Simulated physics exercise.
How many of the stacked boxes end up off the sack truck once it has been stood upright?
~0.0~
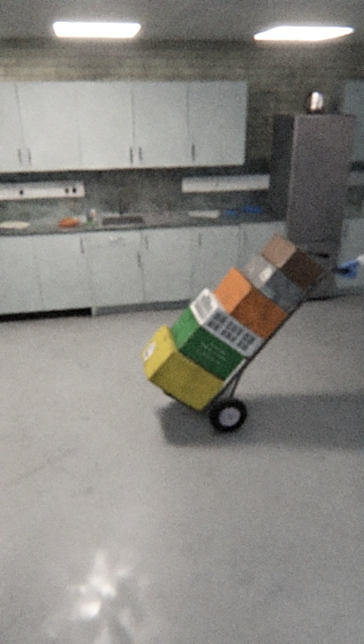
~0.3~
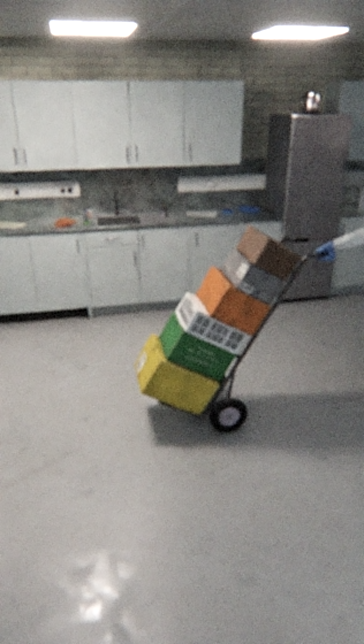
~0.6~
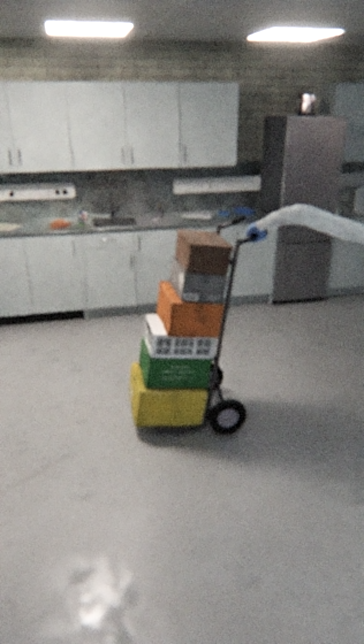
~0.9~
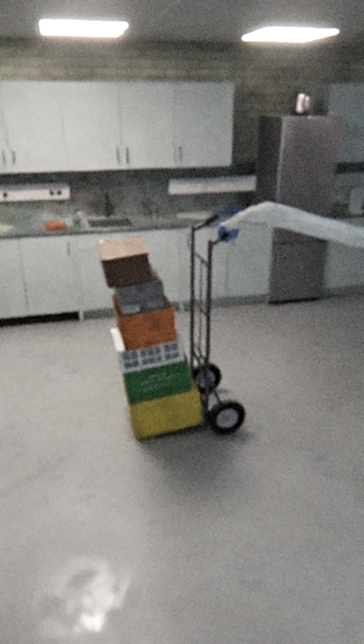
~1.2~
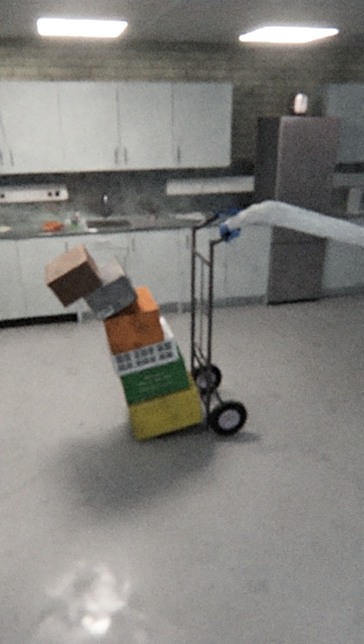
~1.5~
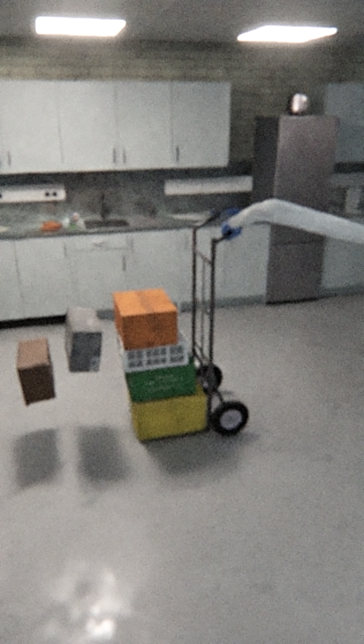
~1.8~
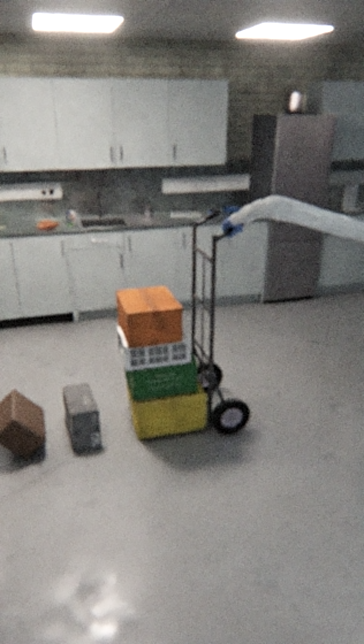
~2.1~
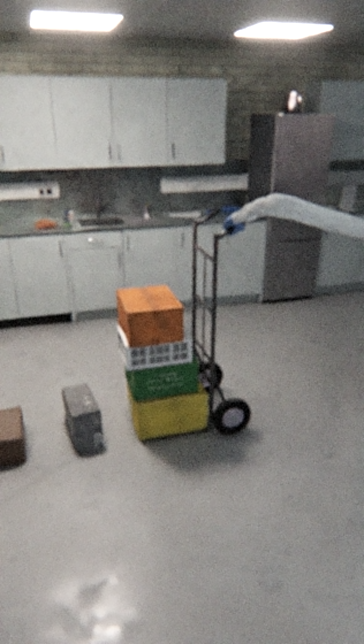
Two boxes are lost. The brown one and the grey one from the top of the stack fall off to the left and end up on the floor.
Sack truck stacked with colourful boxes being tipped upright by a gloved hand, the brown and grey boxes toppling off onto the floor.
